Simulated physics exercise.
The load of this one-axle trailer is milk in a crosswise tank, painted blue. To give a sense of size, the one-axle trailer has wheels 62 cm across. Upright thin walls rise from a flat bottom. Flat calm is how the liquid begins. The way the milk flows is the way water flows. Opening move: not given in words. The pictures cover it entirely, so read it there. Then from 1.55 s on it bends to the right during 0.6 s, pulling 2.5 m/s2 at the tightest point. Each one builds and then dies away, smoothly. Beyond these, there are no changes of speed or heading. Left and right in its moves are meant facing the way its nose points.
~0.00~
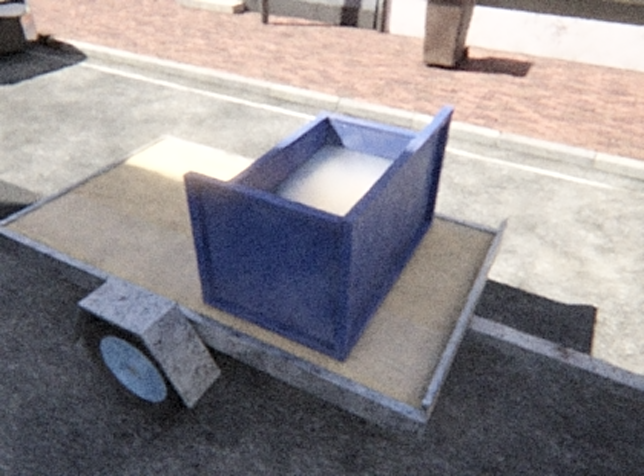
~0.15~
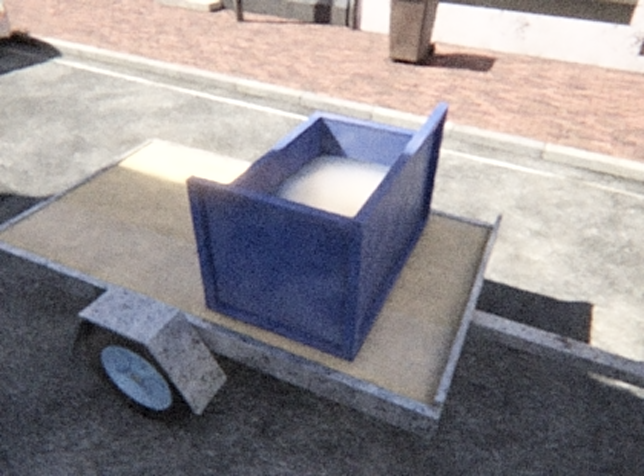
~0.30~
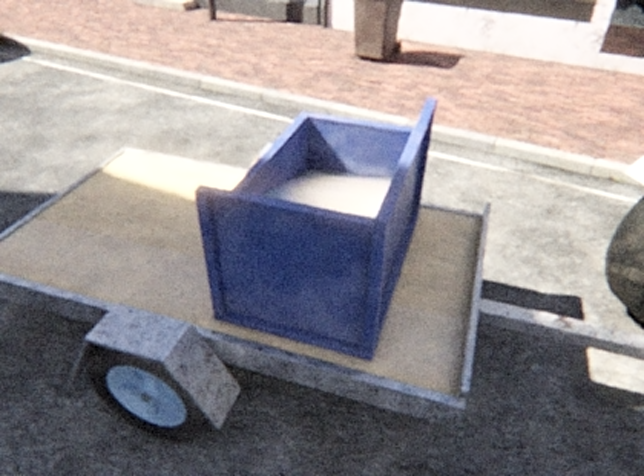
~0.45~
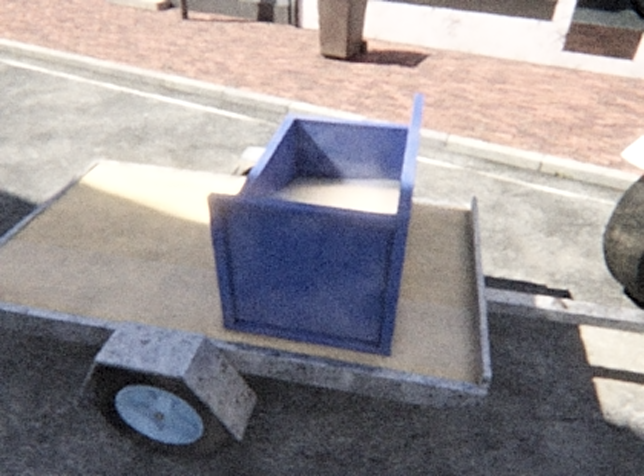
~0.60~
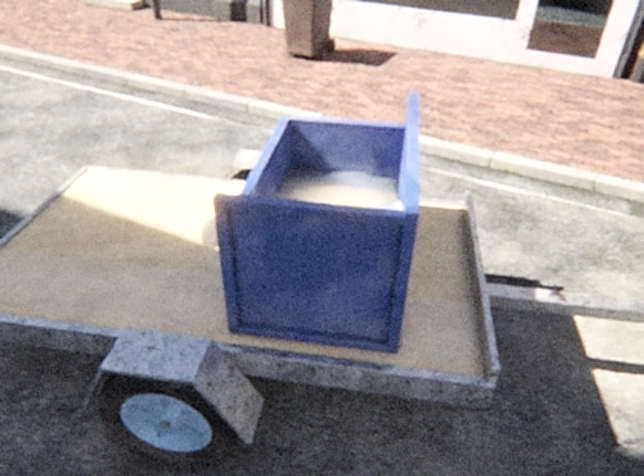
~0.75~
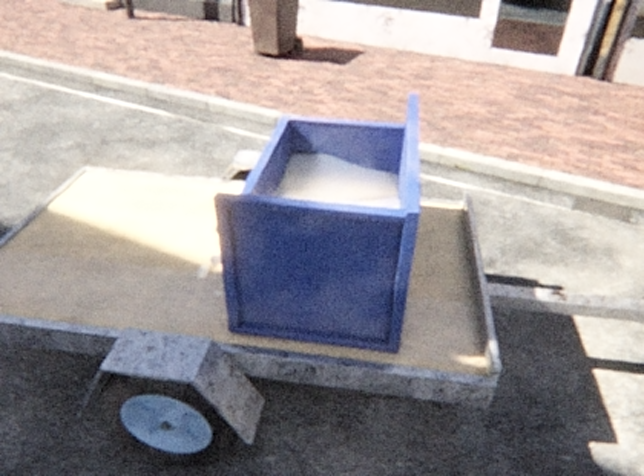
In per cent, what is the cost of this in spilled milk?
4 %.
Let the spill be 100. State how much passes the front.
Close to 0% of it goes that way.
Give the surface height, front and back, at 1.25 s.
The surface sits near 36 cm in front and near 38 cm at the rear.
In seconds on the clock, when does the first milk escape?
The first spill happens at roughly 1.5 s.
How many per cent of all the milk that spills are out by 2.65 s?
I'd say some 80 percent by then.
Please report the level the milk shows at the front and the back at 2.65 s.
The level sits near 42 cm in front and near 30 cm behind.
By 1.25 s the surface is 37 cm up at the front and 38 cm at the back; nothing has left.
By 1.95 s the surface is 45 cm up at the front and 34 cm at the back; 3 per cent is out, over the far side.
By 2.65 s the surface is 42 cm up at the front and 30 cm at the back; 3 per cent is out, over the far side.
By 5.14 s 4 per cent is out, mostly over the far side, some over the near side, 9 of 243 litres.
